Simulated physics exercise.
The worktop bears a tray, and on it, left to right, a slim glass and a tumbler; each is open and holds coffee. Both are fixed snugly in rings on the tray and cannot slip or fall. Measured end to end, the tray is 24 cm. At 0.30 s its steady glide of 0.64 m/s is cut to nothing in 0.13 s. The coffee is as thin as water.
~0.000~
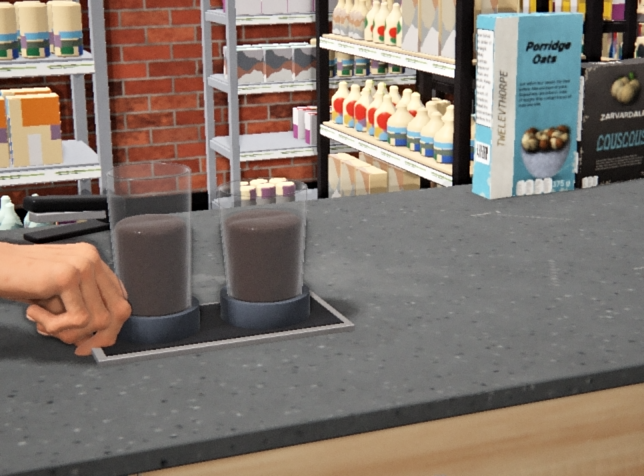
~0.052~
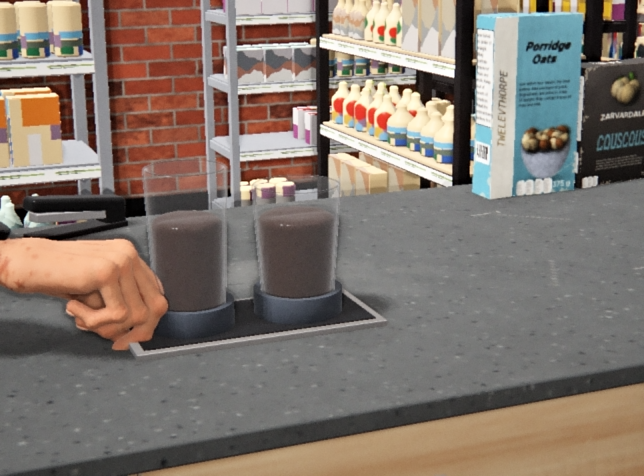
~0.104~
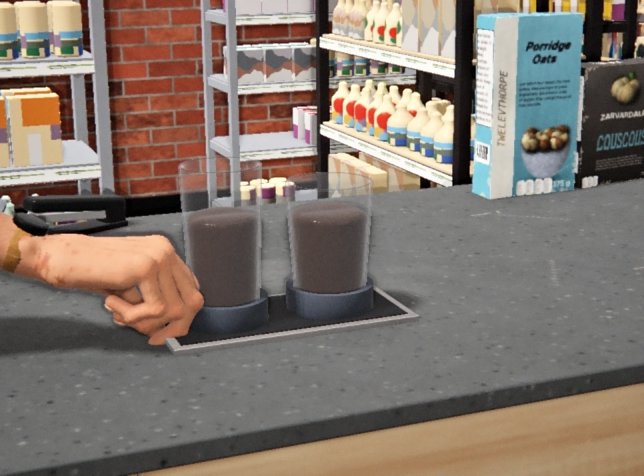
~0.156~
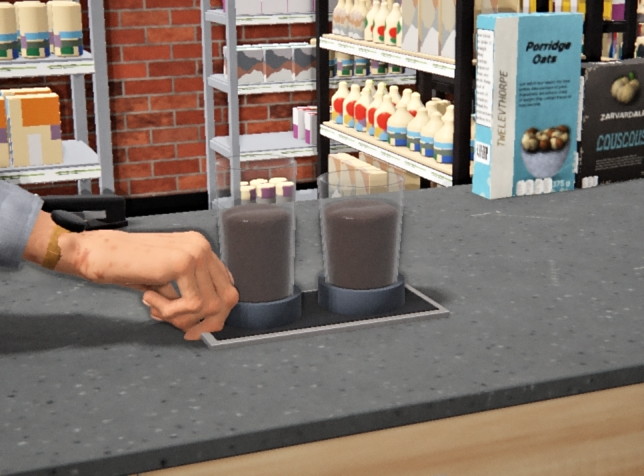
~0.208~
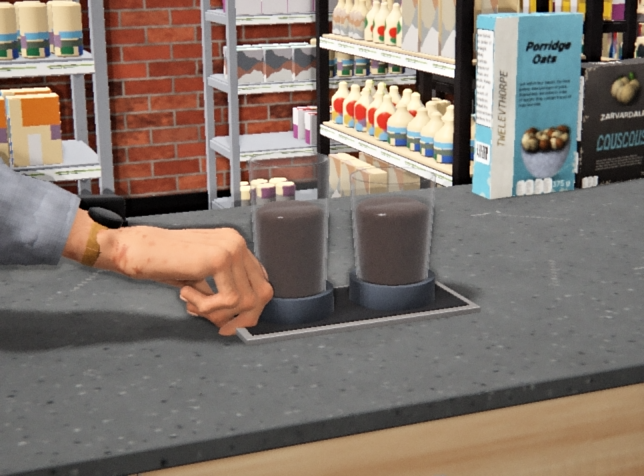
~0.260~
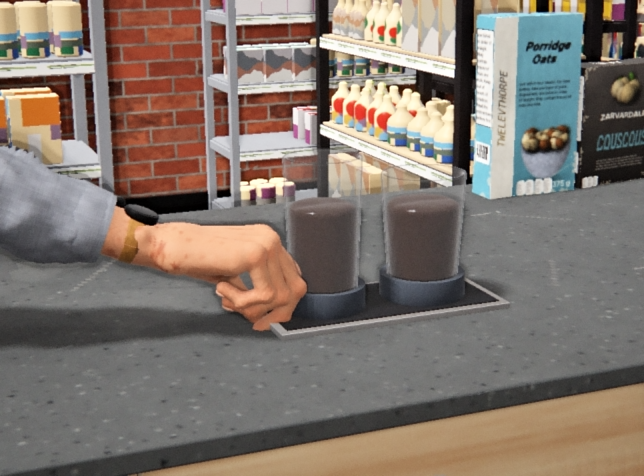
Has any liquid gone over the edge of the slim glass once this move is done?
No, safe.
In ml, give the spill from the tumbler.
Estimated volume: Some 2 ml.
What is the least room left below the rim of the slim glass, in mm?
Peak gap to rim: Around 9 mm.
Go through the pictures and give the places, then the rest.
In the first picture, 0.0 cm from the start; slim glass, level (113, 225) left, (184, 218) right, rim (188, 170); tumbler, level (224, 221) left, (297, 214) right, rim (303, 186); the coffee in the slim glass stands 46 mm below the rim.
In the second picture, 3.3 cm from the start; slim glass, level (150, 221) left, (219, 215) right.
In the third picture, 6.7 cm from the start; slim glass, level (187, 218) left, (254, 212) right.
In the fourth picture, 10.0 cm from the start; slim glass, level (221, 214) left, (286, 208) right.
In the fifth picture, 13.3 cm from the start; slim glass, level (255, 211) left, (319, 205) right.
In the sixth picture, 16.6 cm from the start; slim glass, level (289, 208) left, (352, 202) right; tumbler, level (388, 205) left, (453, 198) right.
By 0.36 s the tray moves at 0.33 m/s; losses from the left are 0, 0 ml.
By 0.47 s the tray moves at 0.00 m/s; losses from the left are 0, 2 ml.
By 0.57 s the tray moves at 0.00 m/s; losses from the left are 0, 1 ml.
By 0.68 s the tray moves at 0.00 m/s; losses from the left are 0, 1 ml.
At rest losses from the left are 0, 1 ml.
